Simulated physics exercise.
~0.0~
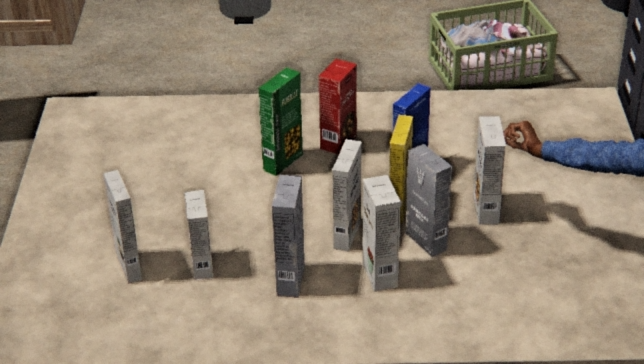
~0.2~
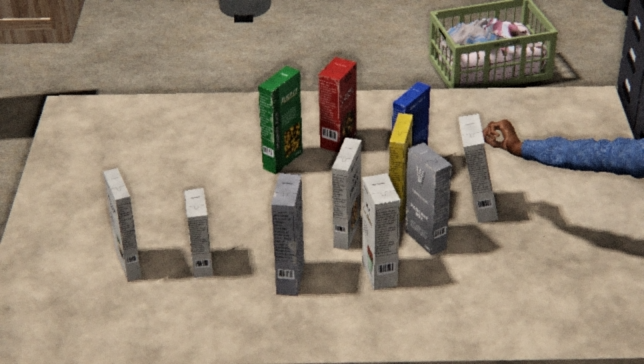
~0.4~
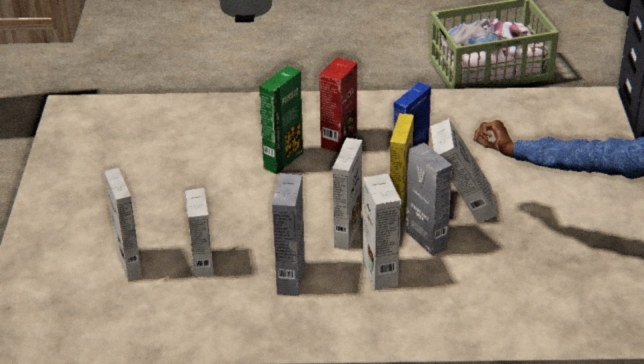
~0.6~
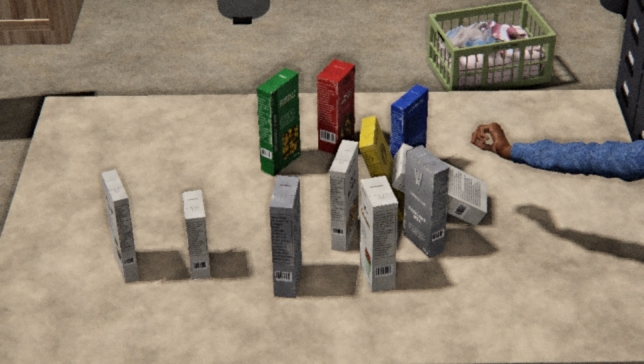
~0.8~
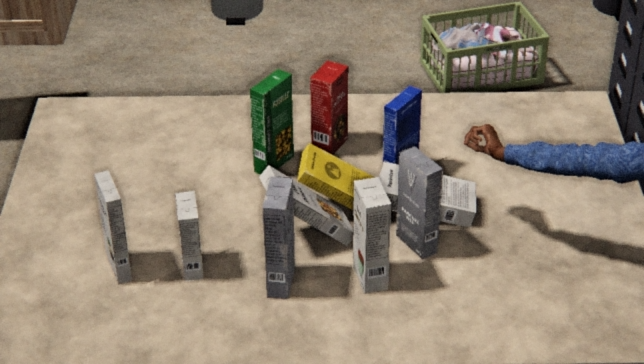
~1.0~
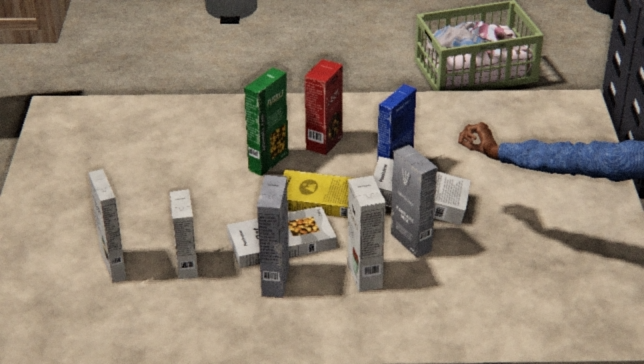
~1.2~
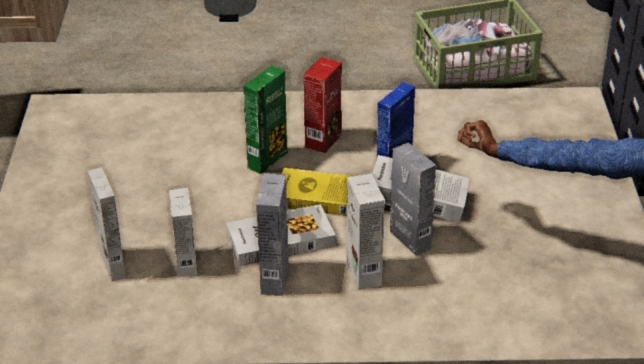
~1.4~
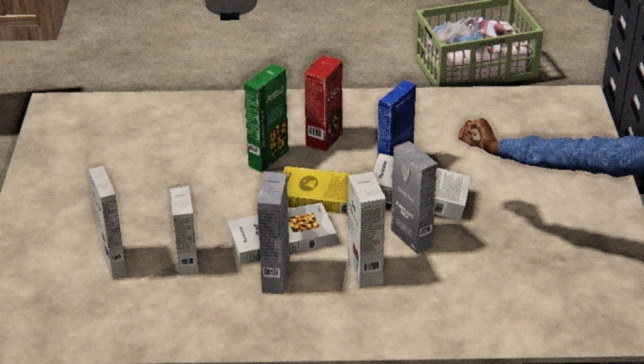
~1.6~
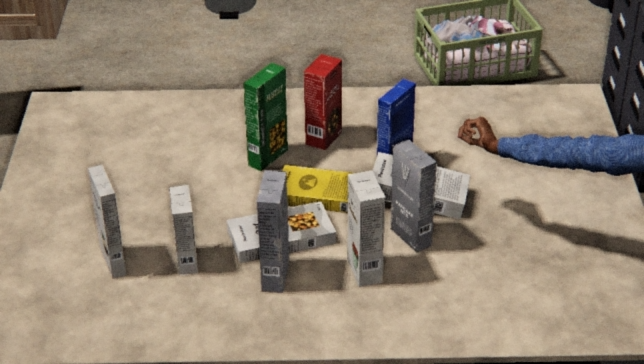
On a table crowded with upright cereal boxes, a hand pushes a pale box at the right, which topples leftward; the yellow box then falls, followed by a pale box beside it, and all three lie flat while the green, red, blue and remaining gray boxes stay standing.
